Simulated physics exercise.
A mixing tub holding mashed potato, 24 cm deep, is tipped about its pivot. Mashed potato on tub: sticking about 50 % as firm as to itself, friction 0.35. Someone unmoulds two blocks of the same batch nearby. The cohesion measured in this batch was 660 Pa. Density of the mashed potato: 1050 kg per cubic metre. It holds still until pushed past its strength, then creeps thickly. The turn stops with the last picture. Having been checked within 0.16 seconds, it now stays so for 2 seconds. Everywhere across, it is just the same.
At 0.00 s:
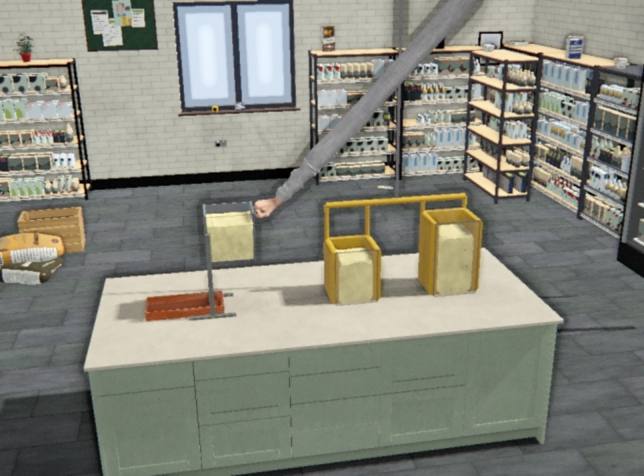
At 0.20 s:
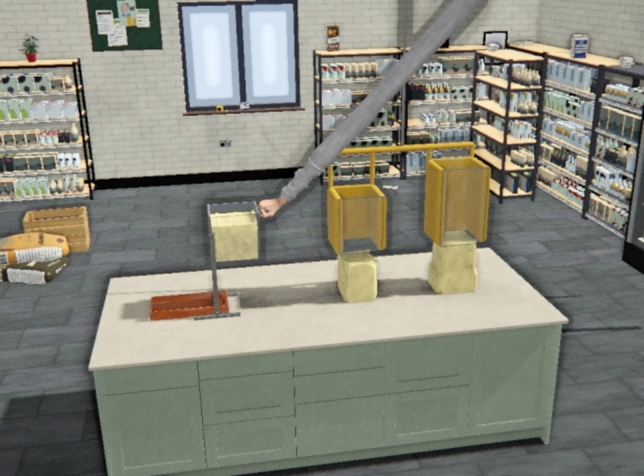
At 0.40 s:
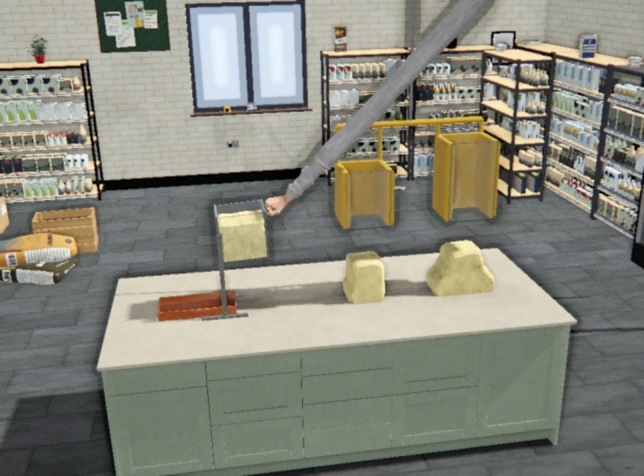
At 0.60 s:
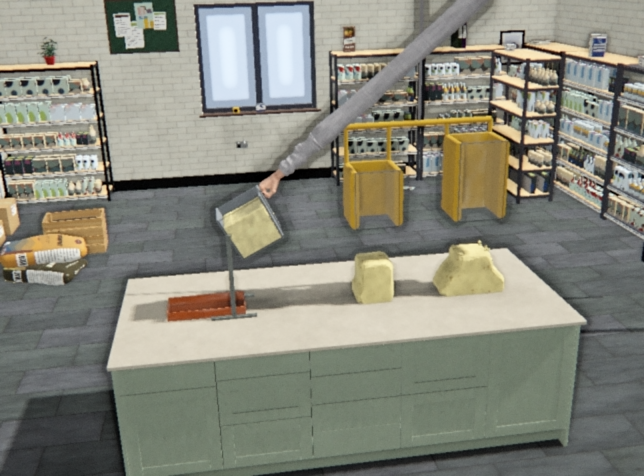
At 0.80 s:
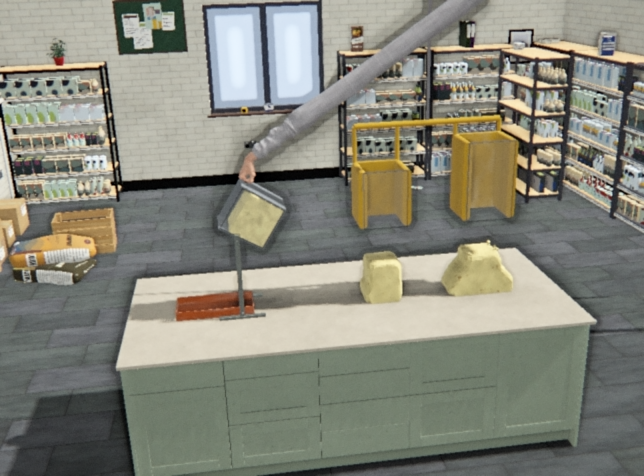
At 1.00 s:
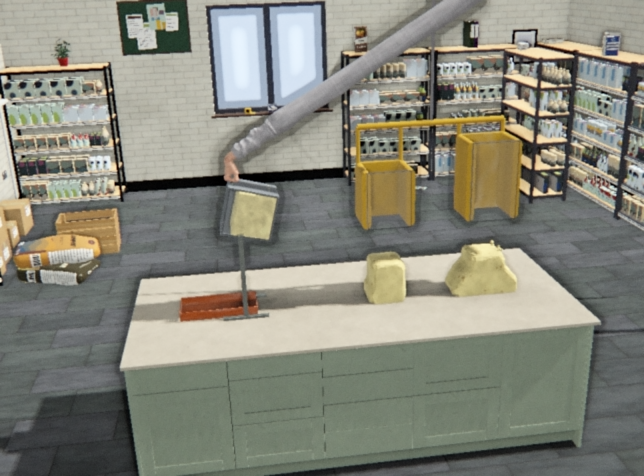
Two yellow moulds lifted off a pair of pale blocks on the counter, and the taller block slumped and widened; then a long grey arm tilted the small tub of mashed potato steeply on its stand.
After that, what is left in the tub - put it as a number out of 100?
It works out at about 100 in every hundred.
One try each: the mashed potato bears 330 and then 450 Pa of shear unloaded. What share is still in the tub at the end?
Try one gives 90 per cent, try two gives 100 per cent.
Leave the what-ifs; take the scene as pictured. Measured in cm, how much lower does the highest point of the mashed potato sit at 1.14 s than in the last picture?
Around 0 cm below its level in the last picture.
After 1.14 s, the tub is at 76 degrees and holds 100 %.
After 1.31 s, the tub is at 76 degrees and holds 100 %.
After 1.48 s, the tub is at 76 degrees and holds 100 %.
After 1.65 s, the tub is at 76 degrees and holds 100 %.
After 3.00 s, the tub is at 76 degrees and holds 100 %.
